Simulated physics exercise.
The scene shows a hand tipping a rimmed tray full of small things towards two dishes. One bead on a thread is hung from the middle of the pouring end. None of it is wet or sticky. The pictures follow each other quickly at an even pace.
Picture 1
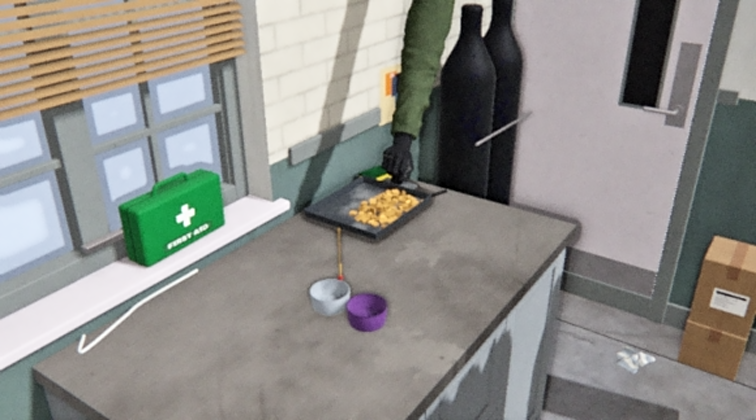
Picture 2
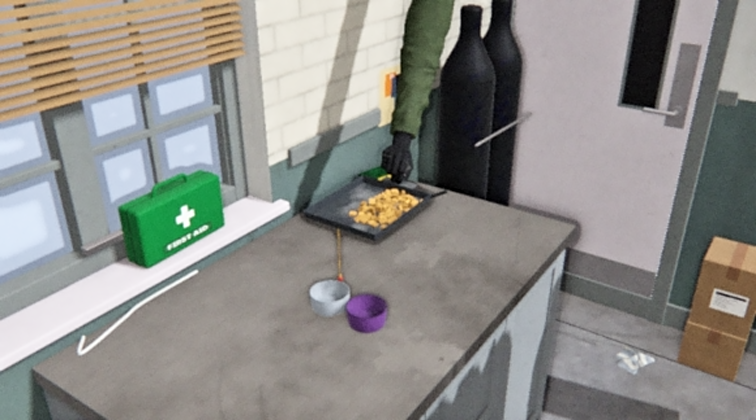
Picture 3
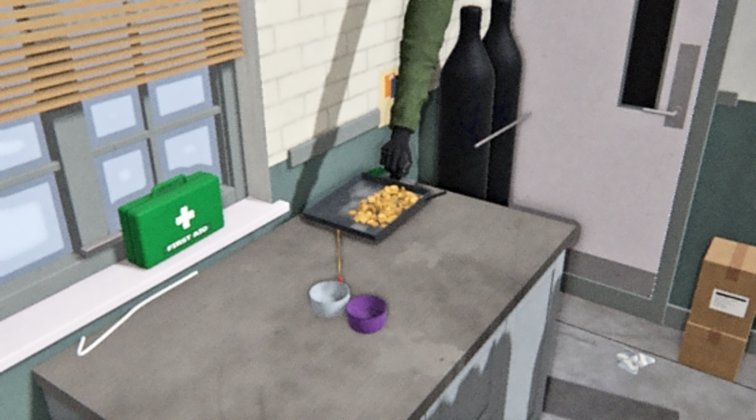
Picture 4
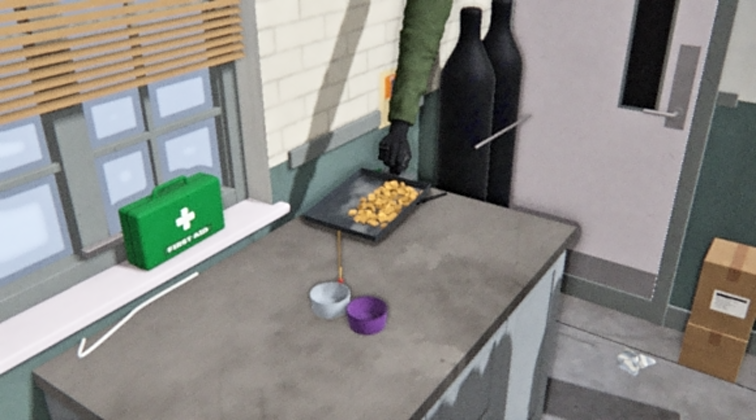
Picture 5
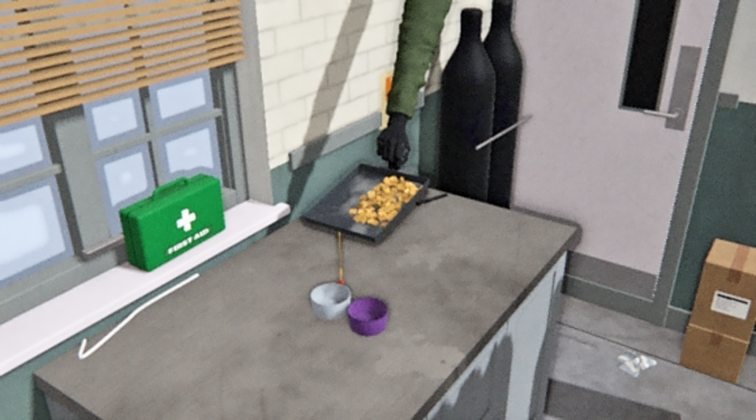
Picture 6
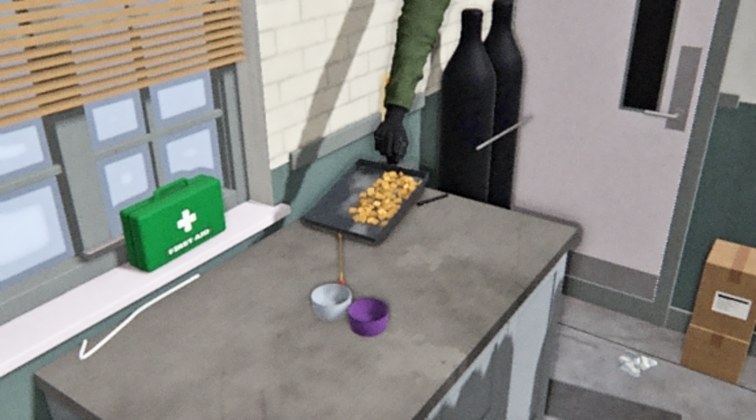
A gloved hand gradually tilts a dark tray of golden pieces on a grey counter.
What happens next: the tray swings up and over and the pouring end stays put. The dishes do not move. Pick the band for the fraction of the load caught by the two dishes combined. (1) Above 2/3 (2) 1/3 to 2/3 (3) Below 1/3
1/3 to 2/3 (2).
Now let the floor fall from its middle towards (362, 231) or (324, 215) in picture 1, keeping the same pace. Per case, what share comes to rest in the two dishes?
Respectively 80 and 0 in a hundred.
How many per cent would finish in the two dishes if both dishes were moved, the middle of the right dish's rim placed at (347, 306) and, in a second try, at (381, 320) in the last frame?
Roughly 80% first, roughly 40% second.
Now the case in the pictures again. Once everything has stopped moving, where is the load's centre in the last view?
Somewhere around (325, 312) in the last picture.
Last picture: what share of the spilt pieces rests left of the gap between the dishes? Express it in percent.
Share on the left: Near 100 %.
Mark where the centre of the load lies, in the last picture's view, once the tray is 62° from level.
The middle of the load sits near (338, 225).
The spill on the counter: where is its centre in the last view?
(294, 314), roughly.
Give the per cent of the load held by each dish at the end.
I'd say the left dish holds some 40 % and the right dish some 0 %.
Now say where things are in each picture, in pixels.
Corners of the pouring end at (306, 210) and (375, 232), level; middle of the load at (389, 206), cereal squares; left dish at (318, 306); right dish at (355, 322); bead on its thread at (340, 278), in the first frame.
Corners of the pouring end at (306, 211) and (375, 233), level; middle of the load at (388, 206), in the second frame.
Corners of the pouring end at (305, 212) and (374, 234), tipped barely, lowest at the left corner; middle of the load at (388, 204), in the third frame.
Corners of the pouring end at (305, 214) and (374, 235), tipped a little, lowest at the left corner; middle of the load at (388, 201), in the fourth frame.
Corners of the pouring end at (306, 216) and (374, 236), tipped a little, lowest at the left corner; middle of the load at (388, 198), in the fifth frame.
Corners of the pouring end at (306, 217) and (374, 237), tipped clearly, lowest at the left corner; middle of the load at (387, 194), a small part on the move; left dish at (319, 311); right dish at (356, 326), in the sixth frame.
Soon after the last picture, tray tipped steeply; nearly all on the tray; a small part in the air.
A little later, tray tipped right over; about half on the tray; about a quarter in the left dish; about a quarter outside both; a stray few in the air.
Later still, tray tipped past a quarter turn; a small part in the right dish; about a third in the left dish; about half outside both.
At rest, tray tipped past a quarter turn; a small part in the right dish; about a third in the left dish; about half outside both.
